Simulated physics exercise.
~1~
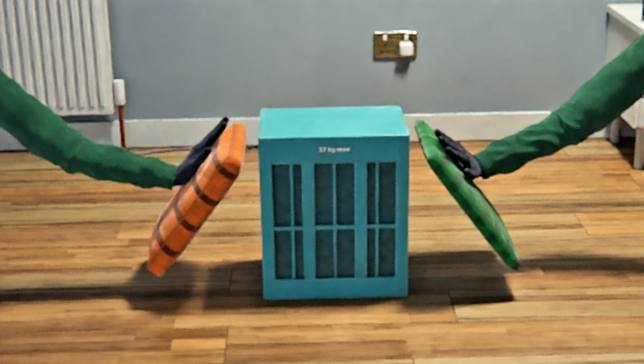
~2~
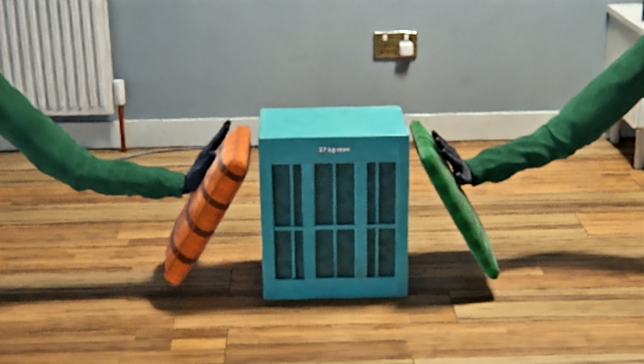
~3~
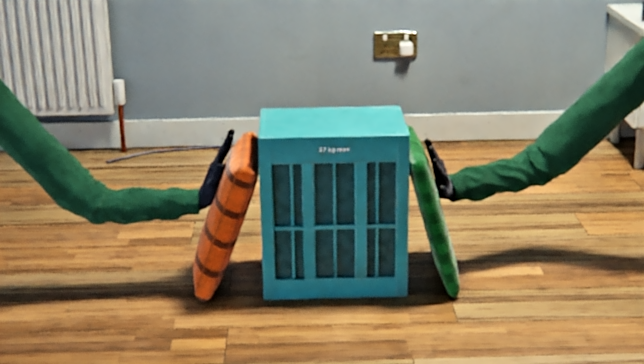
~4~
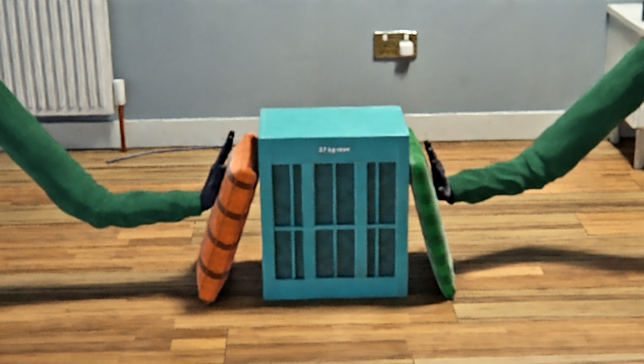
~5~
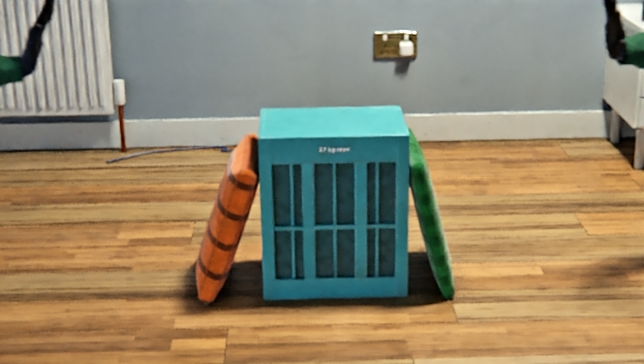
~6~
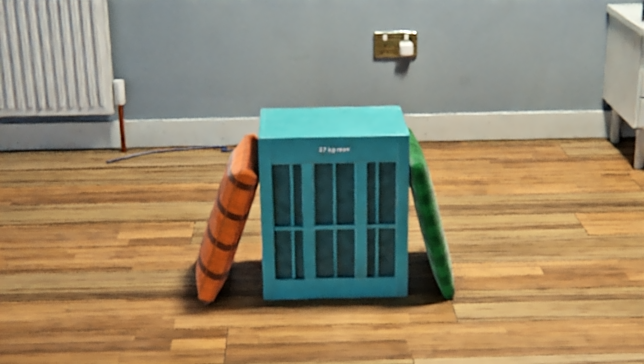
At the start, two green-sleeved arms with dark hands hold an orange cushion with dark stripes and a green seat pad on either side of a turquoise crate on a wooden floor. The left hand moves the cushion right and down while the right hand brings the pad in from the other side. Both come to lean against the crate, their tops touching its upper edges. The hands then let go and draw back out of view. The cushion and the pad stay propped at a slant, and the crate remains in place between them.
